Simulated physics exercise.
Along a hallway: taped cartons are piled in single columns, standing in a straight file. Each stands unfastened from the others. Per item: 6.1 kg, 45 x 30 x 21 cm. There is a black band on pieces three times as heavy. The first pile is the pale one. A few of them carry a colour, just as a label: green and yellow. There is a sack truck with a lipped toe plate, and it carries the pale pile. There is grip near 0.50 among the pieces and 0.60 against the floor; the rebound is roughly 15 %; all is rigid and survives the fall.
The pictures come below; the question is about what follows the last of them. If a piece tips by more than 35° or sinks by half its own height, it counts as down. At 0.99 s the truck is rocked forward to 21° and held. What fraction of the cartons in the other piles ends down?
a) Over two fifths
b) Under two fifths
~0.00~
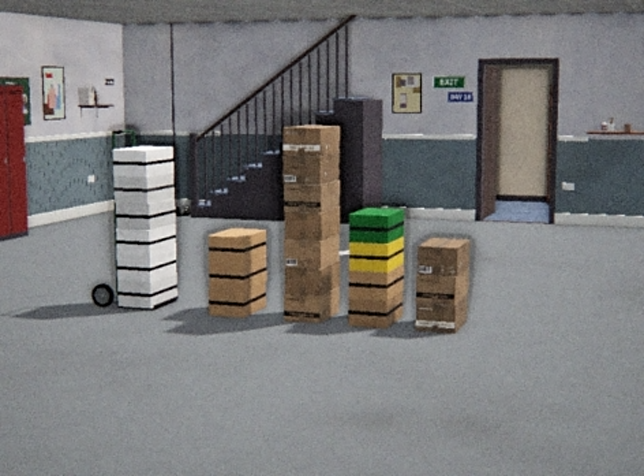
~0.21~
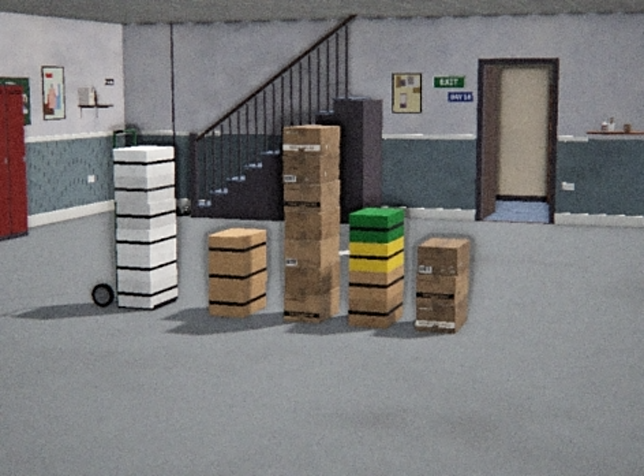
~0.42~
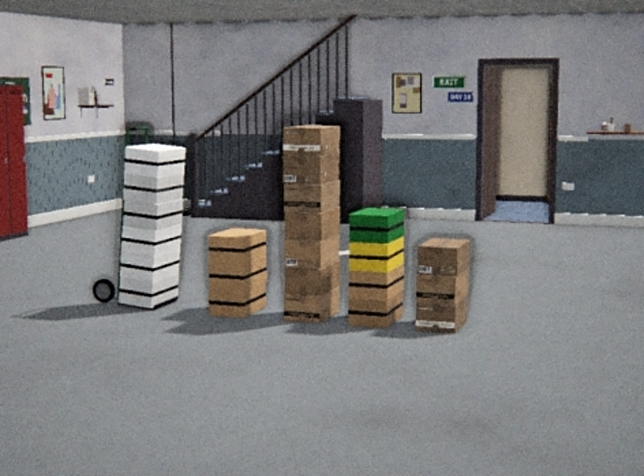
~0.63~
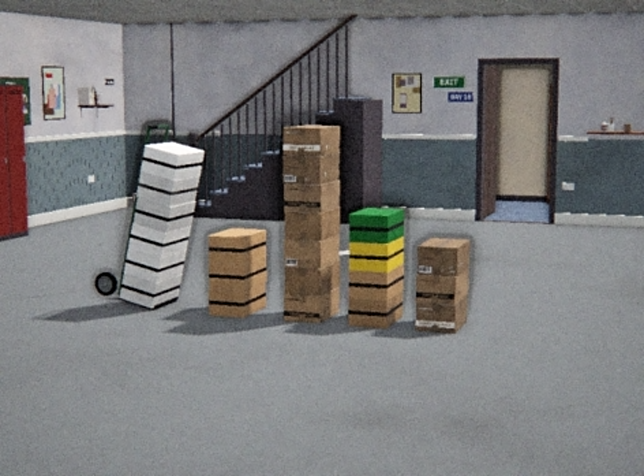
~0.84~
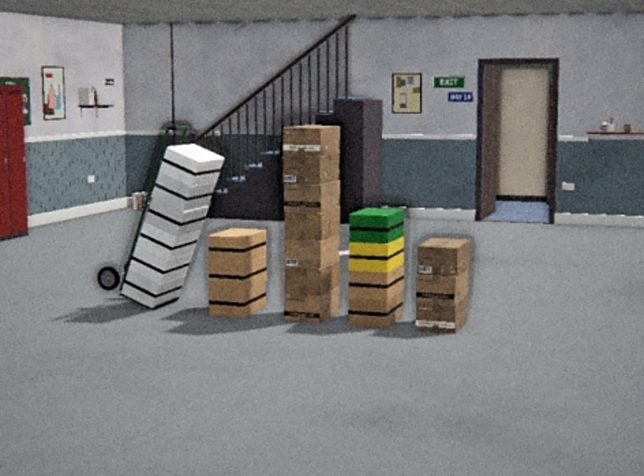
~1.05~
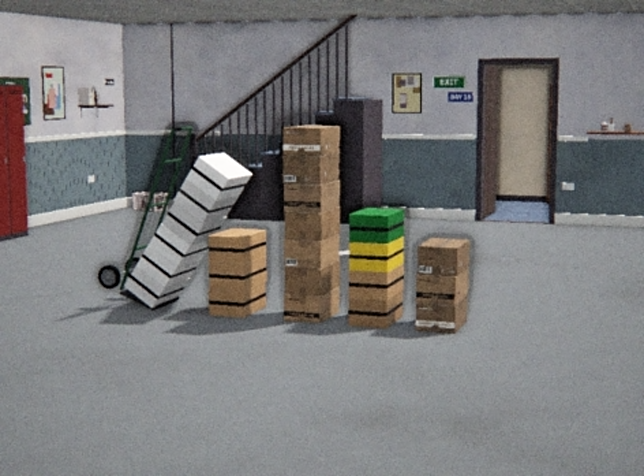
Under two fifths.
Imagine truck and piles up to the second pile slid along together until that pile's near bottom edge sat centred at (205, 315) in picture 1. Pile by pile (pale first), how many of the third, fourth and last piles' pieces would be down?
After that shift, the third pile would have 3 down, the fourth 0 and the last 0.
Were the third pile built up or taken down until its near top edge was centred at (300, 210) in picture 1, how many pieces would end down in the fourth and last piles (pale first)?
You'd get fourth 0 and last 0.
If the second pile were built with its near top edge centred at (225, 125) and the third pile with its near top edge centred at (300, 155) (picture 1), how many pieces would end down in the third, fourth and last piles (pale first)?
Pile by pile that makes third 6, fourth 4, last 3.
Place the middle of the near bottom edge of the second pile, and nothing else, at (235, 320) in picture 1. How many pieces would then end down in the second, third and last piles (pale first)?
Second 0; third 0; last 0.
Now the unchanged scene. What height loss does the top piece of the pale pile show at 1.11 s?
20 cm.
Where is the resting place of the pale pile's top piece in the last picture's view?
It ends up centred around (289, 244) in the last view.
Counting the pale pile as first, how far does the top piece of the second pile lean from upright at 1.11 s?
About 0 degrees from upright.
After 1.11 s, 6 of the pale pile down; none of the 17 other cartons down.
After 1.24 s, 6 of the pale pile down; none of the 17 other cartons down, 1 disturbed.
After 1.42 s, 5 of the pale pile down; none of the 17 other cartons down, 6 disturbed.
After 1.76 s, 6 of the pale pile down; none of the 17 other cartons down, 9 disturbed.
At rest (2.5 s), 6 of the pale pile down; none of the 17 other cartons down, 9 disturbed; yellow carton unmoved; green carton unmoved. That is 0 per cent. As the last picture would show them, middles, yellow carton near (377, 253), green carton near (377, 226).
